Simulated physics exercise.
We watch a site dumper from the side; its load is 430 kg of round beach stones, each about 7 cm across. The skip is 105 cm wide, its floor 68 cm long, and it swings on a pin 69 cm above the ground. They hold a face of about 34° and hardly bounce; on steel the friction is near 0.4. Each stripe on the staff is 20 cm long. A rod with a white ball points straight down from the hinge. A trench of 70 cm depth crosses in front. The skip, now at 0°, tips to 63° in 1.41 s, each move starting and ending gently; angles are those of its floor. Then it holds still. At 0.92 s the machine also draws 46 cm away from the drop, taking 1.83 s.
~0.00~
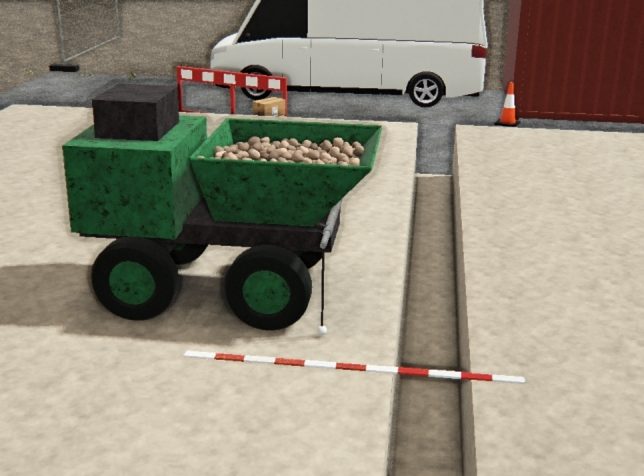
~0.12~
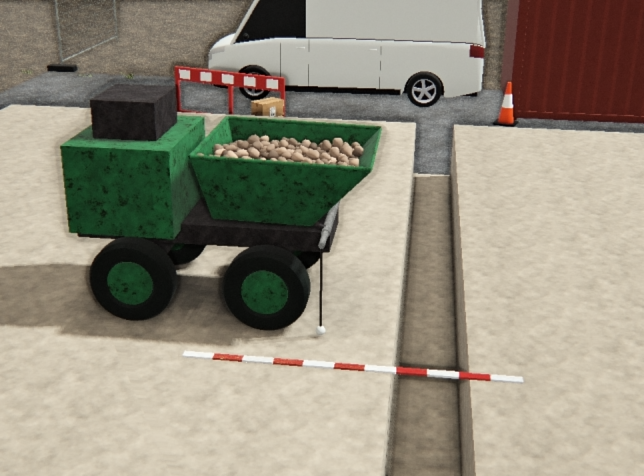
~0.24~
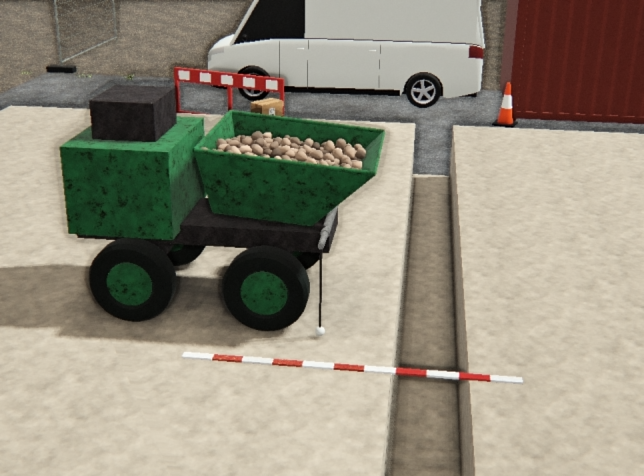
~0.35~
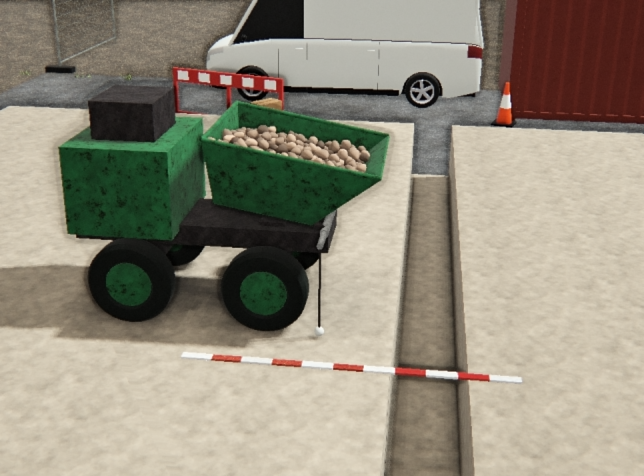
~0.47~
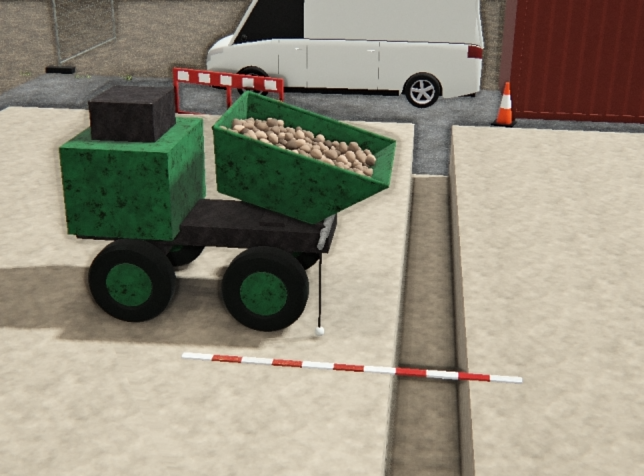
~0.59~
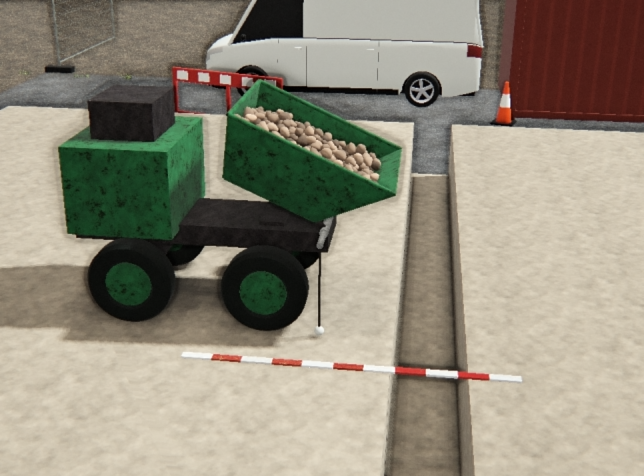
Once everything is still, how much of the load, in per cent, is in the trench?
Close to 70 in a hundred.
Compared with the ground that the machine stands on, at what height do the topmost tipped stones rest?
About 14 cm above it.
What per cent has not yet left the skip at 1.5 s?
Roughly 70 per cent is still inside.
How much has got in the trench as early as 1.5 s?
About 25 per cent by then.
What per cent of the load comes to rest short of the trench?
About 15 per cent.
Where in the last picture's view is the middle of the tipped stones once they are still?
Around (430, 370).
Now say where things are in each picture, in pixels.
Lip at (371, 169), floor tilted 0°, highest stones at (294, 146), in the first frame.
The skip is at 1°, its lip at (371, 170); the top of the load is at (287, 145); the stones move at 0.2 m/s on average, in the second frame.
The skip is at 5°, its lip at (375, 174); the top of the load is at (261, 142); the stones move at 0.3 m/s on average, in the third frame.
Lip at (381, 179), floor tilted 10°, highest stones at (253, 135); the stones move at 0.5 m/s on average, in the fourth frame.
Lip at (389, 186), floor tilted 16°, highest stones at (256, 127); the stones move at 0.5 m/s on average, in the fifth frame.
The skip is at 24°, its lip at (395, 195); the top of the load is at (263, 116); the stones move at 0.6 m/s on average, in the sixth frame.
After 1.1 s the floor is at 53°; 100 % in the skip; the foremost stones are at (406, 205).
After 1.5 s the floor is at 63°; 72 % in the skip, 25 % in the trench, 2 % past the trench; the foremost stones are at (482, 302).
After 3.2 s the floor is at 63°; 2 % in the skip, 18 % short of the trench, 63 % in the trench, 17 % past the trench; the foremost stones are past the picture's edge.
After 5.7 s the floor is at 63°; 0 % in the skip, 14 % short of the trench, 70 % in the trench, 17 % past the trench; the foremost stones are past the picture's edge.
